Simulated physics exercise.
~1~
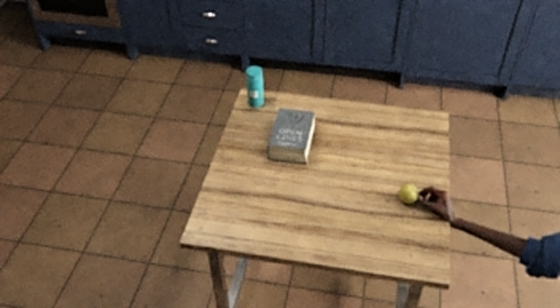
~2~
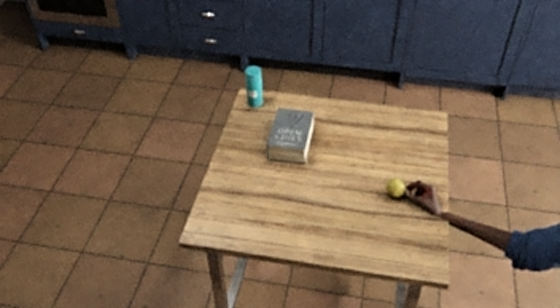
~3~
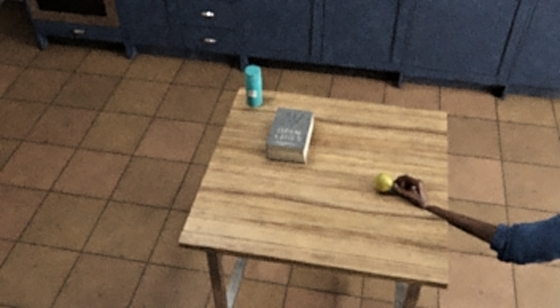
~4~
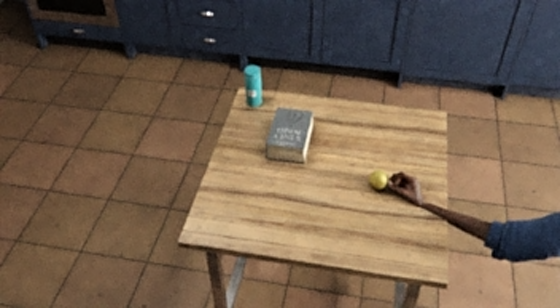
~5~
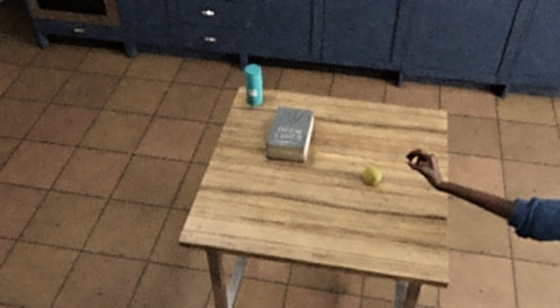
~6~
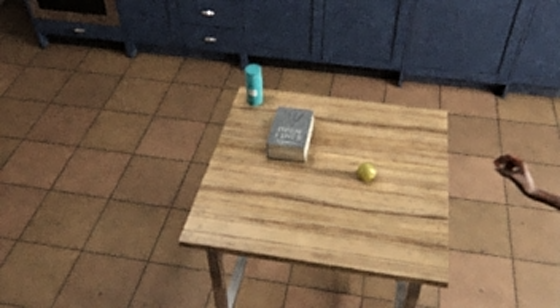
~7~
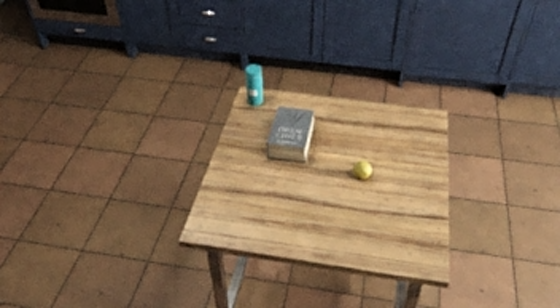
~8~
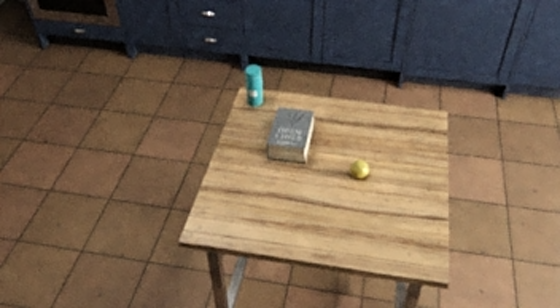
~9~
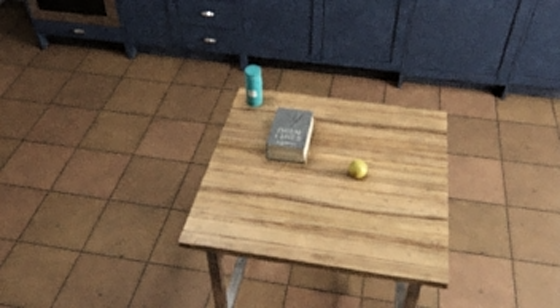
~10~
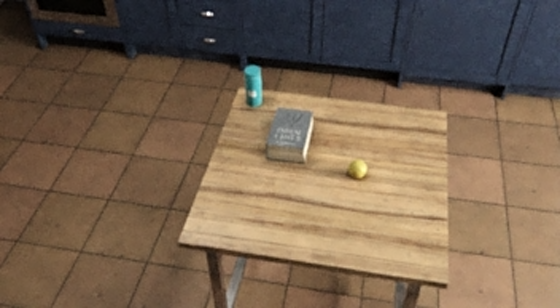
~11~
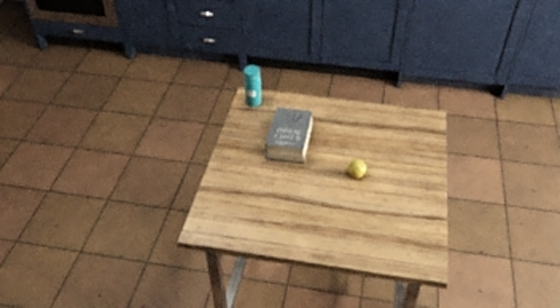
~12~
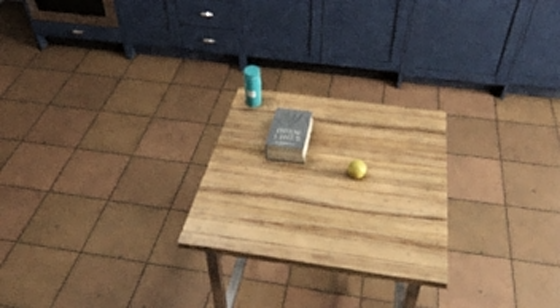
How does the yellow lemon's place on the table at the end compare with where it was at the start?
It starts near the right edge of the table beside the hand, and ends farther left and slightly farther back, closer to the grey book.
